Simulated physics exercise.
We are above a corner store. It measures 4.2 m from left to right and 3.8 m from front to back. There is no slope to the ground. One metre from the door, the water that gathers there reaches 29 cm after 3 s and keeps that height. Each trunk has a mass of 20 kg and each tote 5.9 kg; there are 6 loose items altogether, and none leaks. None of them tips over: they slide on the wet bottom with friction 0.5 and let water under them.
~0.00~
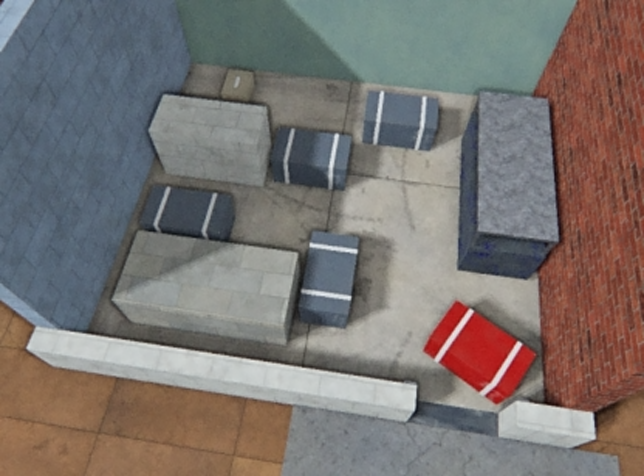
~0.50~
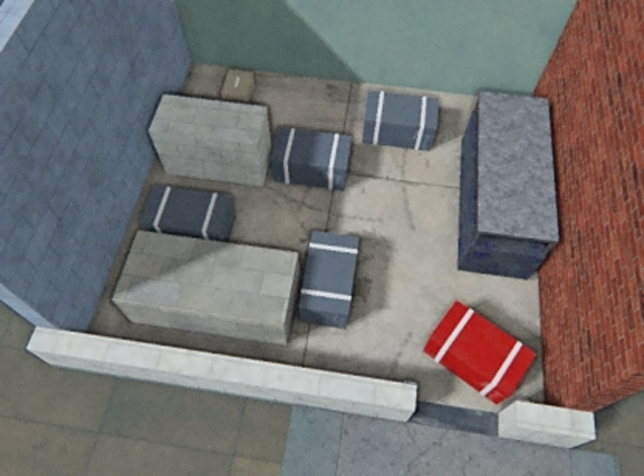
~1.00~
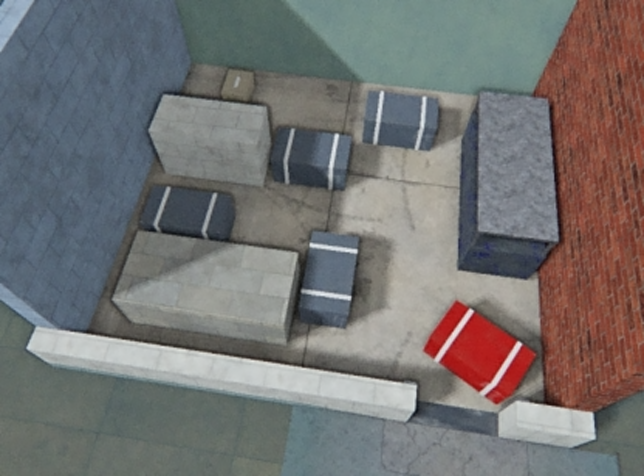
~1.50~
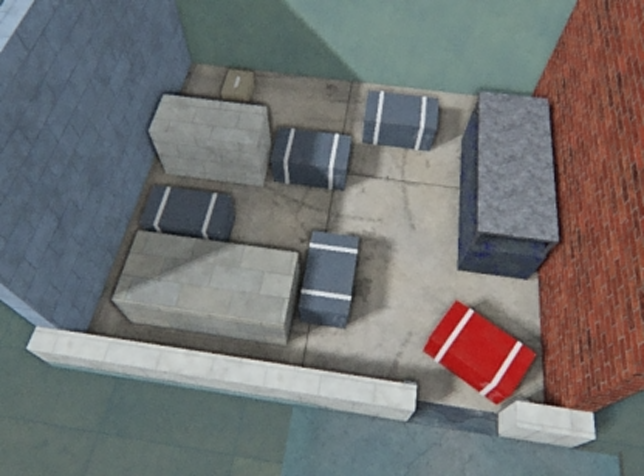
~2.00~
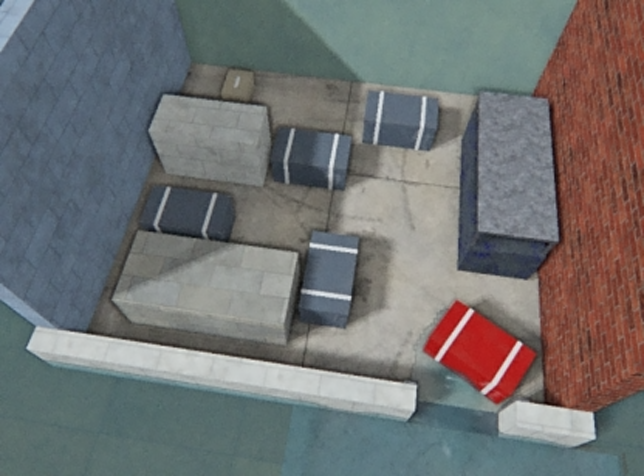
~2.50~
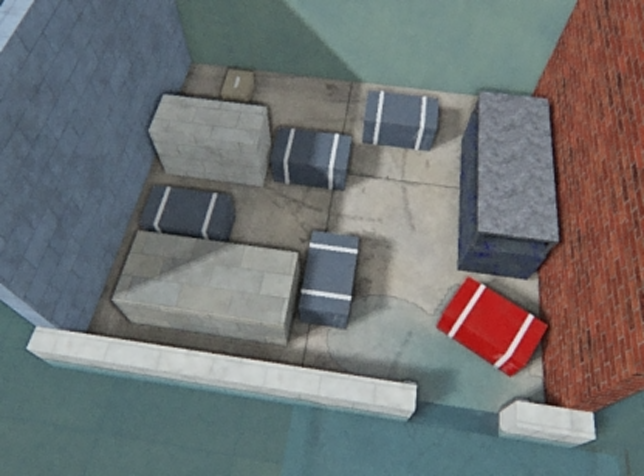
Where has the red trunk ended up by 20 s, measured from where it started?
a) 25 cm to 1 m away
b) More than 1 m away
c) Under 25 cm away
More than 1 m away (b).
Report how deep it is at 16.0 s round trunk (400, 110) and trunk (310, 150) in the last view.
Depths: Near 21 cm, then near 23 cm.
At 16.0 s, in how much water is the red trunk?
Near 24 cm deep.
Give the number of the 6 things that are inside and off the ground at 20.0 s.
Total: 6.
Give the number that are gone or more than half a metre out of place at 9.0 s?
It comes to 3.
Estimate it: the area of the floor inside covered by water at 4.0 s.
Near 5.5 m2 in all.
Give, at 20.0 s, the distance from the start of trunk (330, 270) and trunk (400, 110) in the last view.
Shifts: 80 cm / 150 cm.
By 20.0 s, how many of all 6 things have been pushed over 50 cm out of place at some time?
The total is 5.
After 4.0 s the red trunk is near (508, 281), 0.6 m from its start, afloat; 1 afloat.
After 9.0 s the red trunk is near (260, 53), 4.0 m from its start, afloat; 4 afloat.
After 16.0 s the red trunk is near (207, 58), 4.2 m from its start, afloat; 6 afloat.
After 20.0 s the red trunk is near (208, 65), 4.1 m from its start, afloat; 6 afloat.
